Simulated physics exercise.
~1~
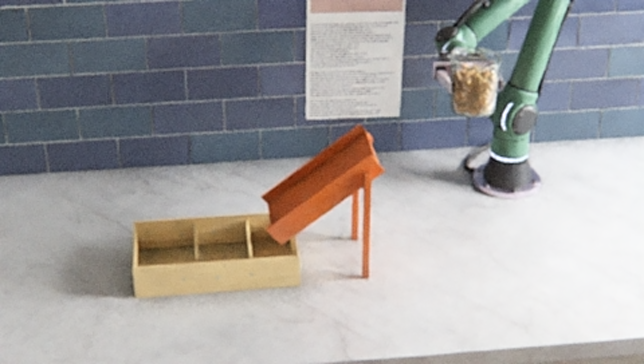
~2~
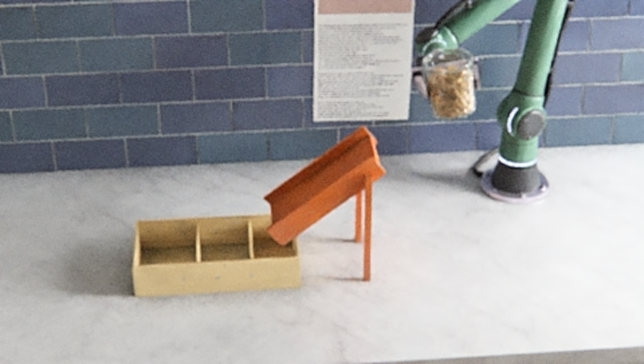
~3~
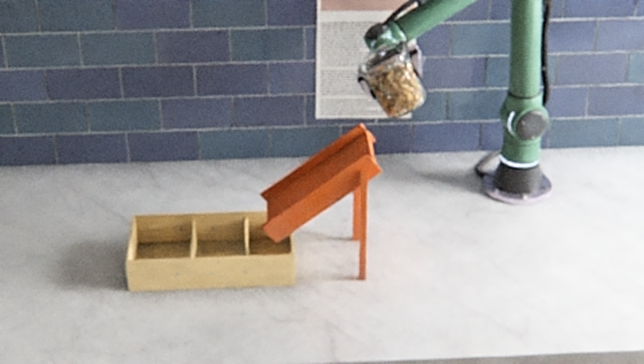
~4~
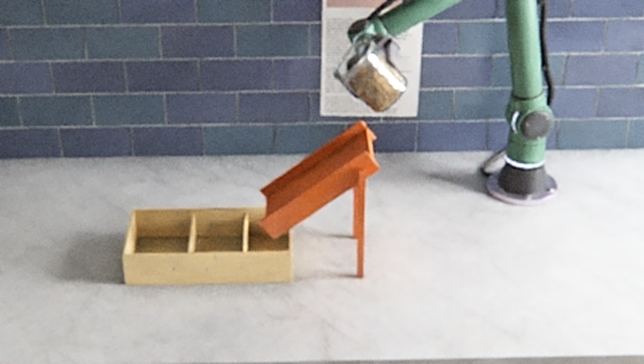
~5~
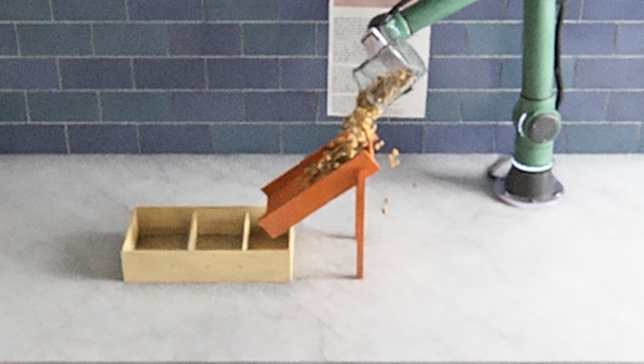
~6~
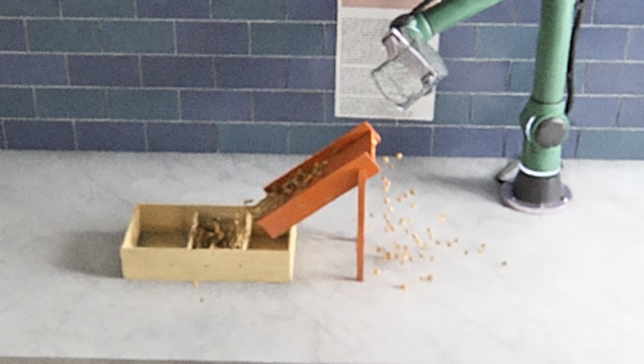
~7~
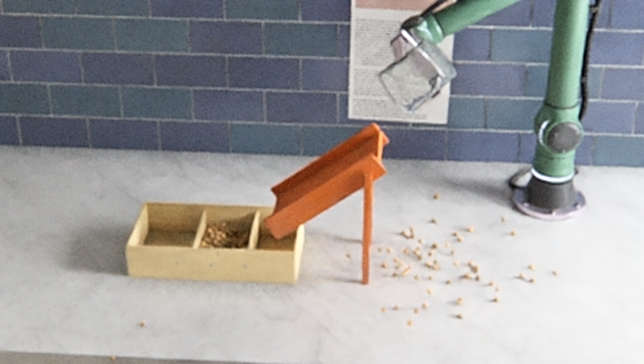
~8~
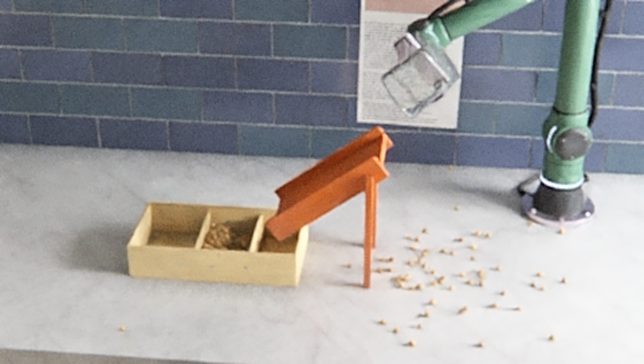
To begin with, a green robot arm holds a clear tumbler of dried chickpeas upright near a blue tiled wall, to the right of an orange chute that slopes down into a pale wooden box with three compartments. The arm carries the tumbler left, tilting it as it nears the chute. It then tips it right over, and the chickpeas pour onto the chute, some spilling off its upper end. Most slide down into the middle compartment, while others scatter across the marble counter. Finally, the emptied tumbler hangs tilted, with chickpeas heaped in the middle compartment and strewn right of the chute.
